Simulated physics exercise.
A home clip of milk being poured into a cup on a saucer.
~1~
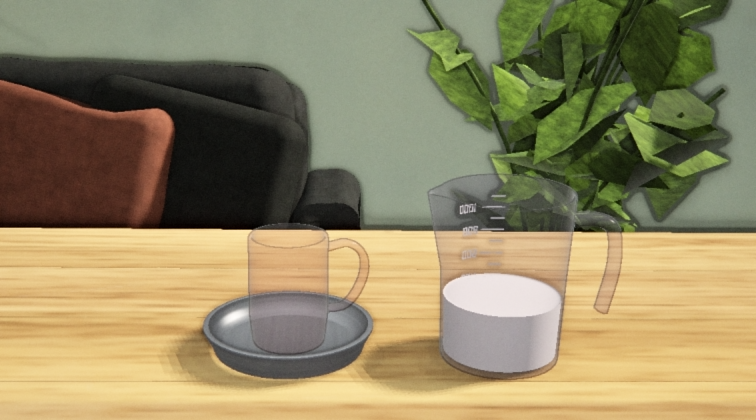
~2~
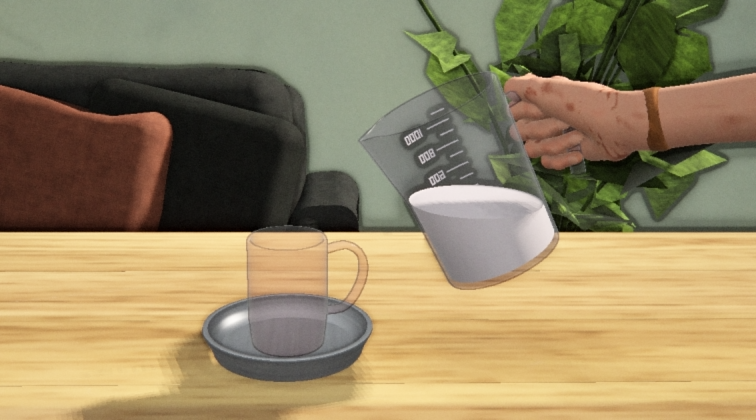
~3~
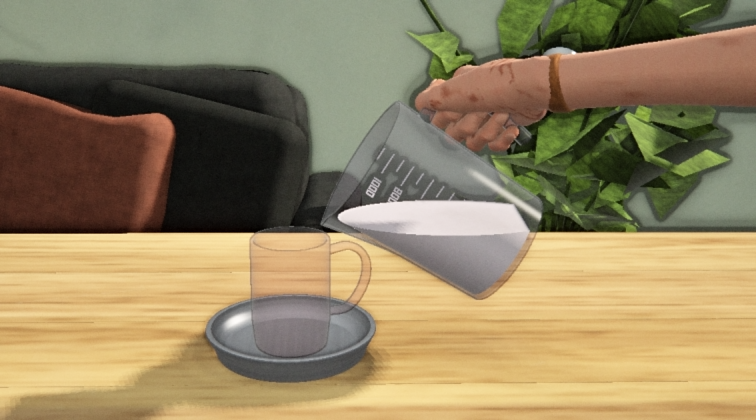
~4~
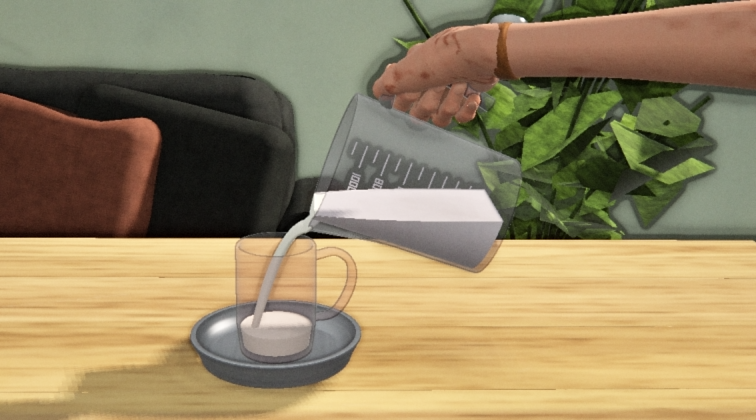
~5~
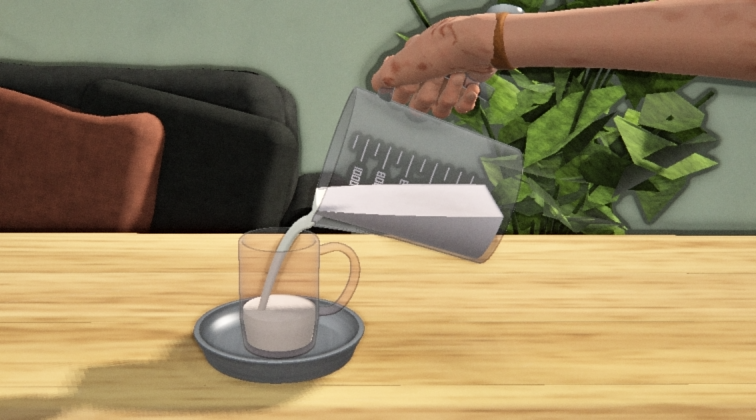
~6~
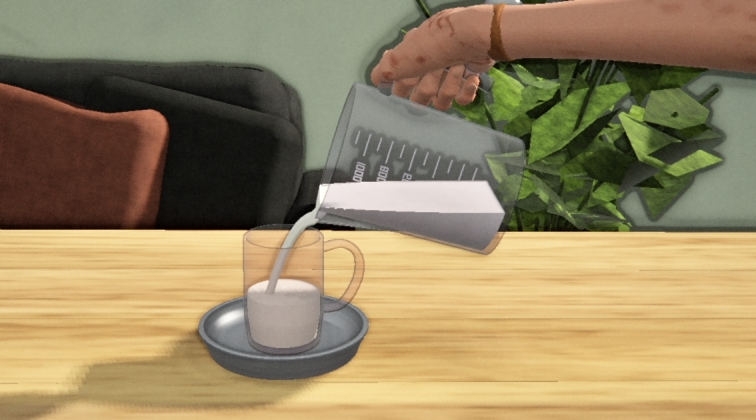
A clear measuring jug of white milk and an empty, pinkish see-through cup on a grey saucer stand on a pale wooden table, seen from the front. Behind them are a dark sofa with a rust-coloured cushion at left and a leafy green plant at right. A hand lifts the jug, carries it left while tilting it, and pours a thin stream, filling the cup about halfway as the view shifts slightly.
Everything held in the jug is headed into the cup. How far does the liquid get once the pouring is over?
It reaches the saucer and no further.
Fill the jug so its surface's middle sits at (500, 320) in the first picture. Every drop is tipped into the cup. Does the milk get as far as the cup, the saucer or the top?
Then: No farther than the cup.
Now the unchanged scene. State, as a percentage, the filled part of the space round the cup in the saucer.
The saucer ends up around 60 % full.
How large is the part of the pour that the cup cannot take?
That's around 25 percent.
Soon after, the cup is nearly full; the saucer is dry.
Later, the cup is full to the brim; the saucer is wet, with room to spare.
In the end, the cup is full to the brim; the saucer is wet, with room to spare.
